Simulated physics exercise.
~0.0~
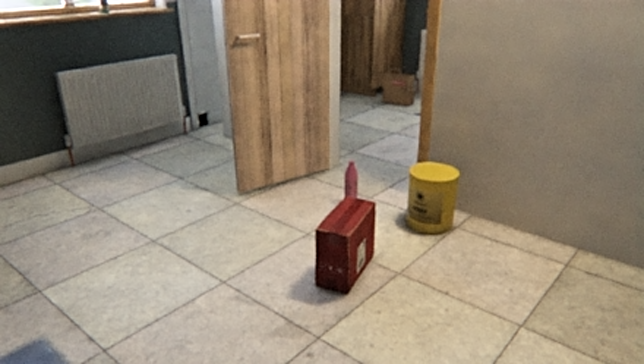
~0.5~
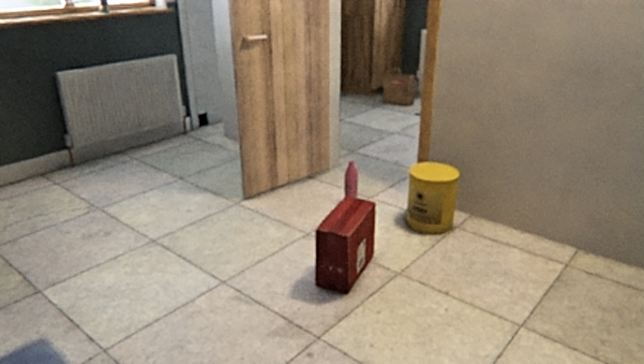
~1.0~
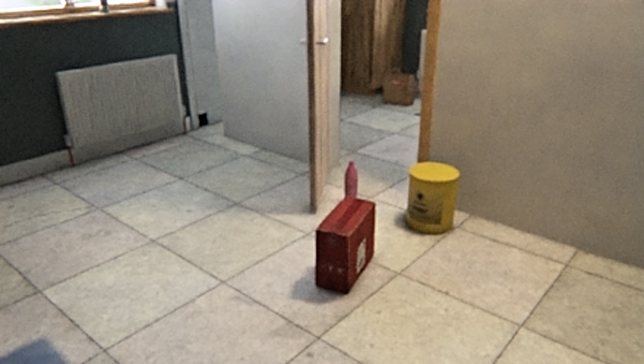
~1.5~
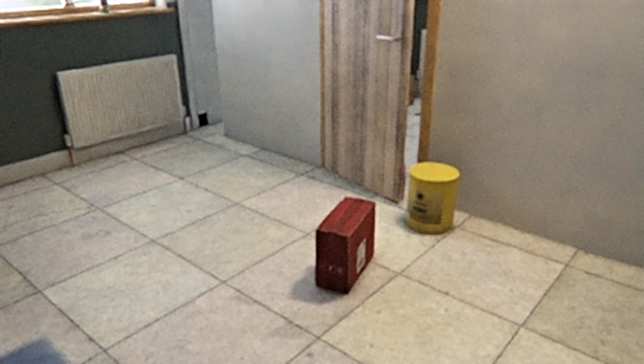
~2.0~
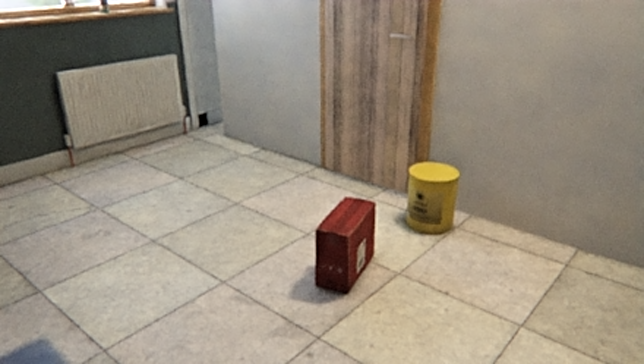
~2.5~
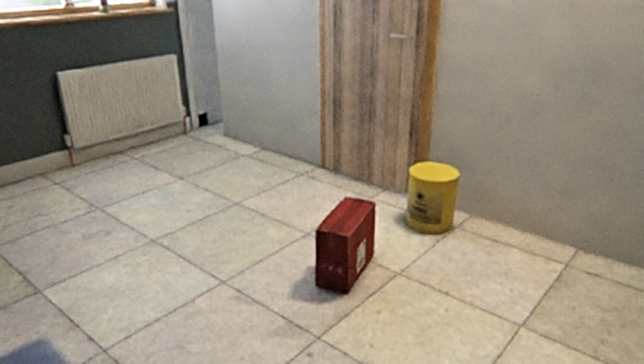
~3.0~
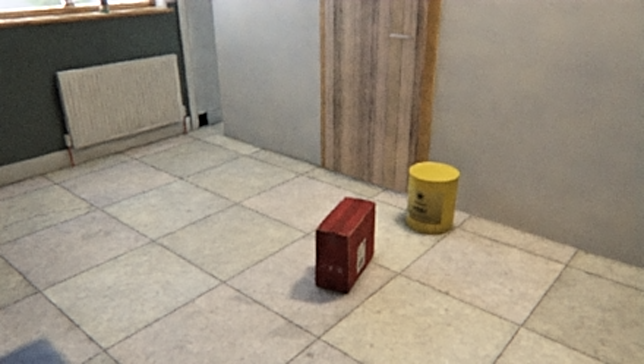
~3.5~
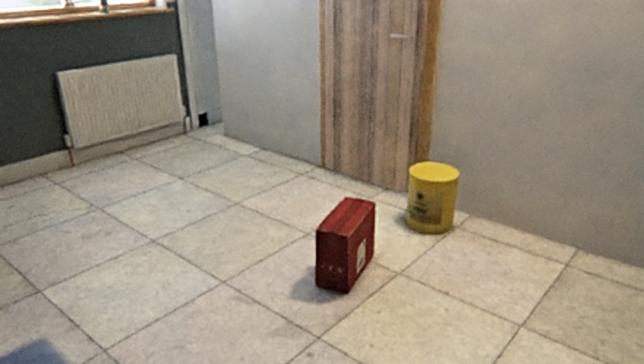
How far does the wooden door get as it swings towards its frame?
It swings all the way round to the frame and ends up fully closed, with the pink bottle out of sight.
